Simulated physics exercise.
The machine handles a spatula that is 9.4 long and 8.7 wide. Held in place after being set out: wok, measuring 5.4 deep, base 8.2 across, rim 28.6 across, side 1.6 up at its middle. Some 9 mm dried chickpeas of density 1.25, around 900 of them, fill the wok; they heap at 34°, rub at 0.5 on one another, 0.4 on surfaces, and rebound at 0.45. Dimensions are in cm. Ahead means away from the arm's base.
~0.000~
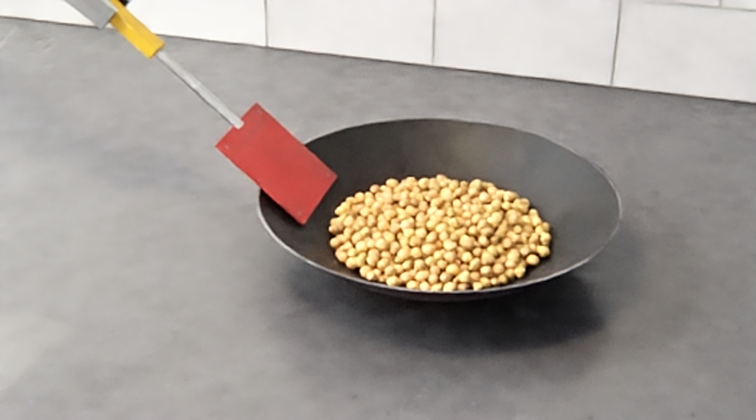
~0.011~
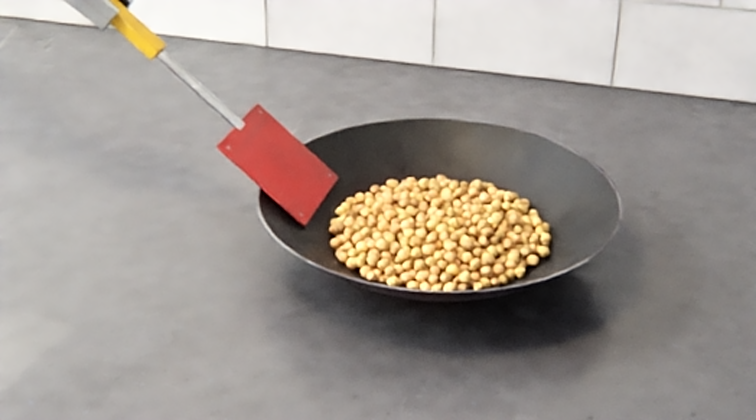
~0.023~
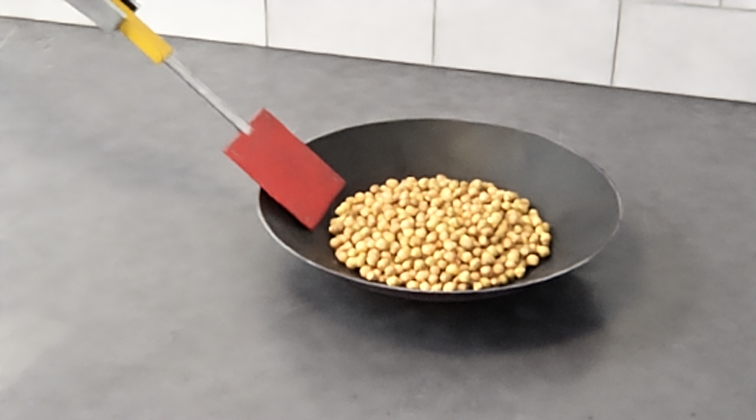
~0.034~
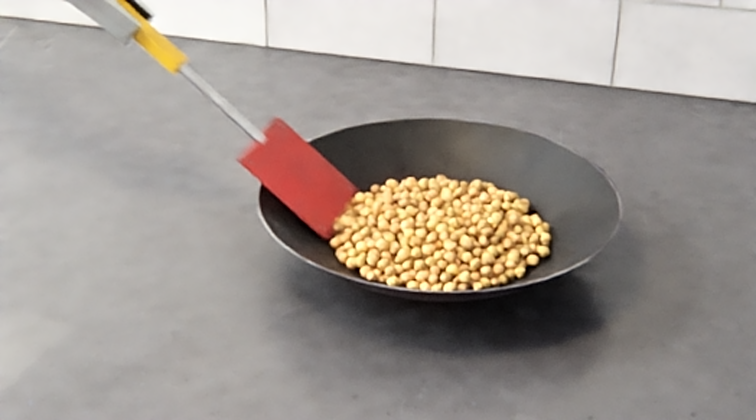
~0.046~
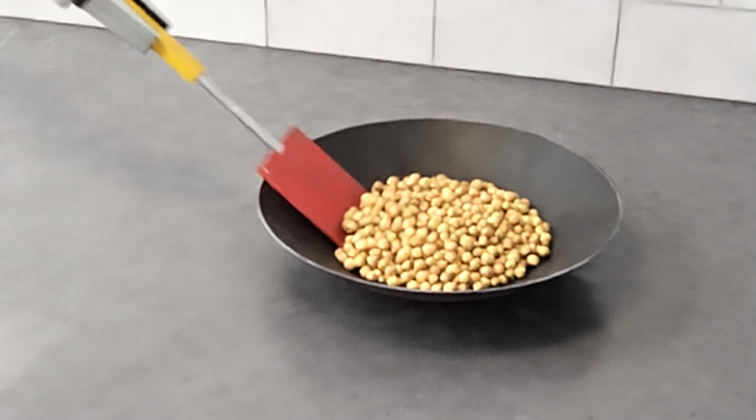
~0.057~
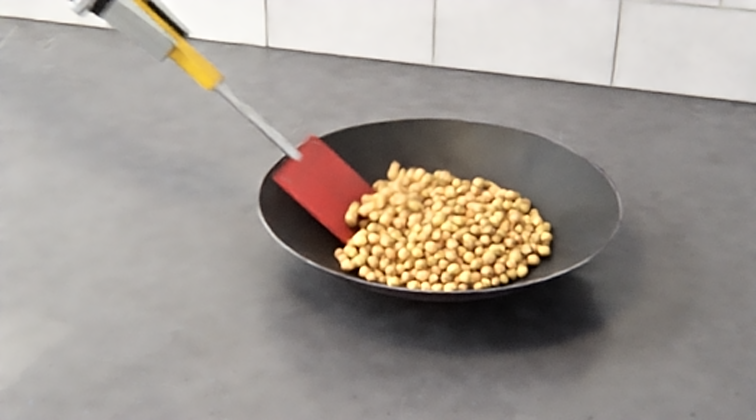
In the video, a red spatula on a mechanical arm hovers at the left side of a dark wok holding a mound of small tan pieces, then moves down and right into the mound's left edge, pushing some pieces up.
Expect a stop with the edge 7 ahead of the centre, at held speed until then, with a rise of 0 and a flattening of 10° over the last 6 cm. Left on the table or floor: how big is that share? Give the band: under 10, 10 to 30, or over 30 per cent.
10 to 30 per cent.
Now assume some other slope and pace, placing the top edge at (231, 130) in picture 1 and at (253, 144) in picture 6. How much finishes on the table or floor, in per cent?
Roughly 5 percent ends up there.
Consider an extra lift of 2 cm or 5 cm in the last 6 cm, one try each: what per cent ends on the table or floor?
Roughly 30 % and then 30 %.
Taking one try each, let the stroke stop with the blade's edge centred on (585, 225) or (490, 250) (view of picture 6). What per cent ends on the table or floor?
The two tries give near 50 and near 0 in a hundred.
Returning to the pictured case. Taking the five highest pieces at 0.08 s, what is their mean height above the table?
I'd say close to 7 cm on average.
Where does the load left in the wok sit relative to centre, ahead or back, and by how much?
The balance point lies close to 5.0 cm ahead.
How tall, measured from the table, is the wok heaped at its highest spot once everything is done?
About 6.5 cm above the table.
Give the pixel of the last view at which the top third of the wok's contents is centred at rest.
Pixel position: Approx. (560, 227).
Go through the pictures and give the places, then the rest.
Spatula top edge at (236, 123), sloping 40°; upper third of the load around (440, 220), from x 335 to 545, top at y 180; 900 in the wok, in the first picture.
Spatula top edge at (237, 124), sloping 40°; upper third of the load around (440, 220), from x 335 to 545, top at y 180, in the second picture.
Spatula top edge at (244, 129), sloping 40°; upper third of the load around (440, 220), from x 335 to 545, top at y 180, in the third picture.
Spatula top edge at (259, 138), sloping 40°; upper third of the load around (440, 220), from x 335 to 545, top at y 180, in the fourth picture.
Spatula top edge at (276, 147), sloping 40°; upper third of the load around (437, 219), from x 335 to 545, top at y 180, in the fifth picture.
Spatula top edge at (294, 155), sloping 40°; upper third of the load around (432, 217), from x 335 to 545, top at y 170; 900 in the wok, in the sixth picture.
After 0.08 s, sloping 40°, highest piece 8 above the table; 900 in the wok.
After 0.11 s, sloping 37°, highest piece 10 above the table; 899 in the wok, 1 on the blade or in flight.
After 0.33 s, sloping 30°, highest piece 7 above the table; 759 in the wok, 95 on the table or floor, 46 on the blade or in flight.
After 1.38 s, sloping 30°, highest piece 6 above the table; 754 in the wok, 146 on the table or floor.
At rest, 754 in the wok, 146 on the table or floor. That is 16 % on the table or floor.
